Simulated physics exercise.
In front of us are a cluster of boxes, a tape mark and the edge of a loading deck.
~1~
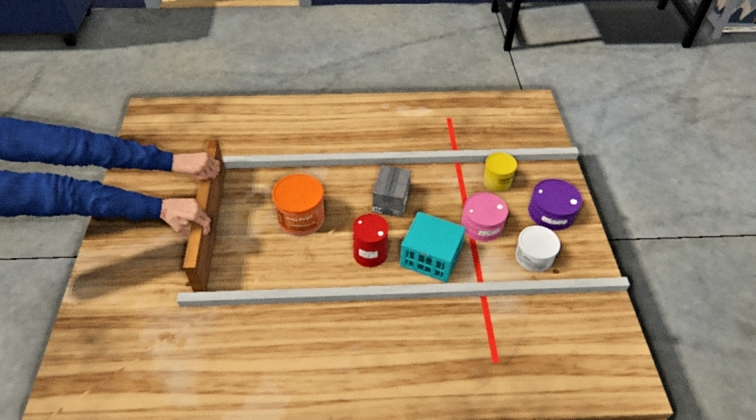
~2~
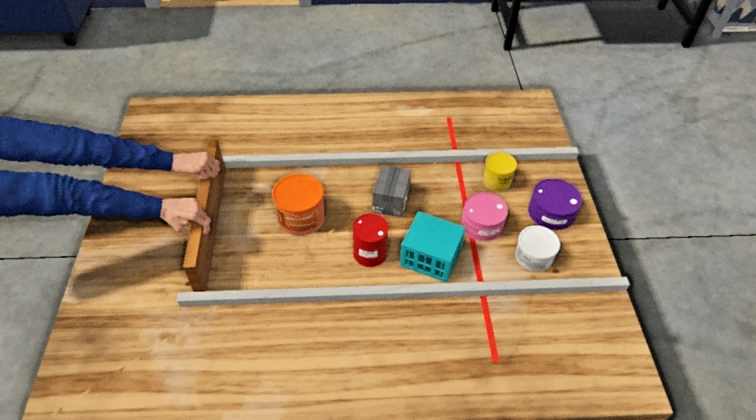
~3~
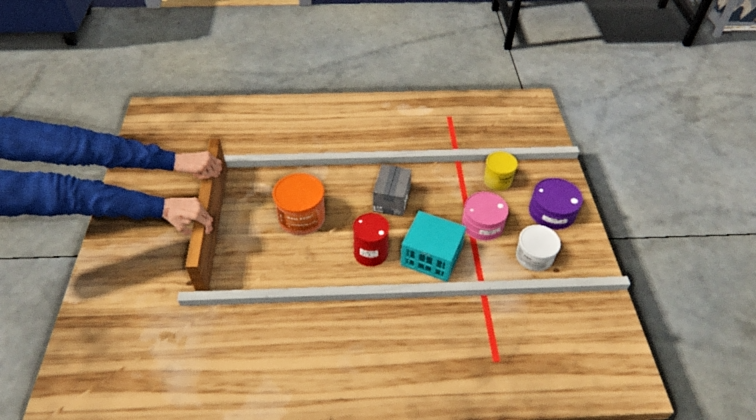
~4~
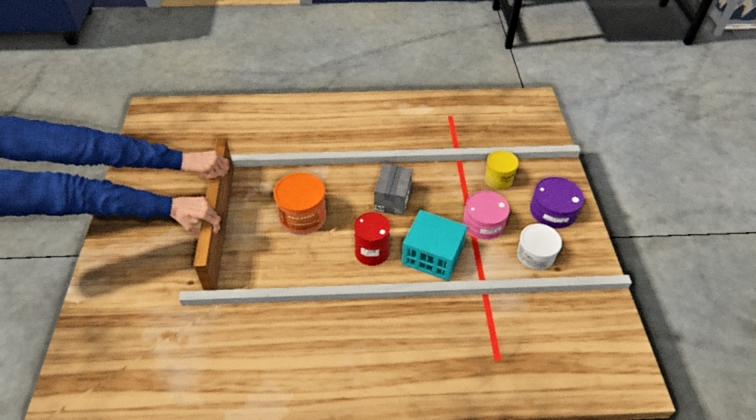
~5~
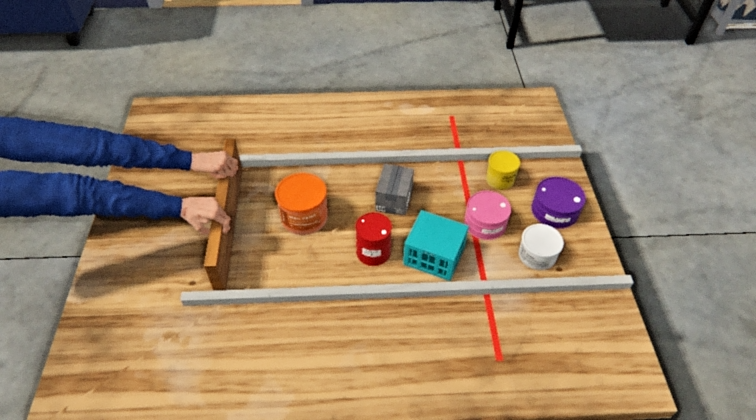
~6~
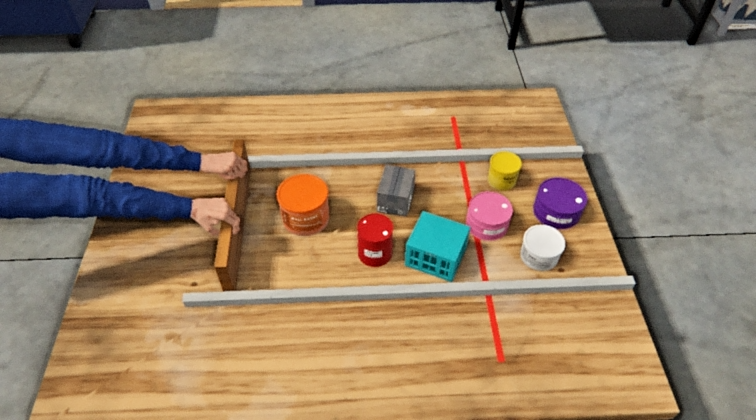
At first, two blue-sleeved arms hold a wooden plank at the left of a tabletop, with canisters, pails, a teal crate and a grey parcel spread between two rails and around a red tape line. The hands then slide the plank slowly right, narrowing the gap to the orange container.
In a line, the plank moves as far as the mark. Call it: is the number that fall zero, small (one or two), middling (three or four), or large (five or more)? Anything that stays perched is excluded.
It is zero.
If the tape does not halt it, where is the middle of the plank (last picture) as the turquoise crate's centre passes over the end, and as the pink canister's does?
Around (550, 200), then around (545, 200).
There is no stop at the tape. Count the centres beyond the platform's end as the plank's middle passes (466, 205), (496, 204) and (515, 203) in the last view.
0, 0 and 2.
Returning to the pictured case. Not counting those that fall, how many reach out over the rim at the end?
Number: 0.
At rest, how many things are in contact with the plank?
That makes 3.
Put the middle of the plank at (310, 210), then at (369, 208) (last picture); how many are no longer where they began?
1 and 3.
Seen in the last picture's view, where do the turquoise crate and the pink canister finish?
Around (544, 253), then around (541, 221).
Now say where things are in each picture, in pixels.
Purple canister (555, 204); white pail (537, 249); yellow pail (499, 172); plank (207, 213); tape (469, 220), in the first frame.
White pail (537, 249); red canister (370, 241), in the second frame.
Yellow pail (500, 171); grey parcel (392, 190), in the third frame.
Purple canister (556, 202); pink canister (486, 215), in the fourth frame.
White pail (540, 247); plank (226, 212), in the fifth frame.
Purple canister (559, 203); white pail (542, 248); yellow pail (504, 171); plank (235, 212); tape (473, 219), in the sixth frame.
Early on, none off yet; purple canister at rest near (559, 203); white pail at rest near (542, 248); yellow pail at rest near (504, 171).
Finally, the number that fall off is zero.
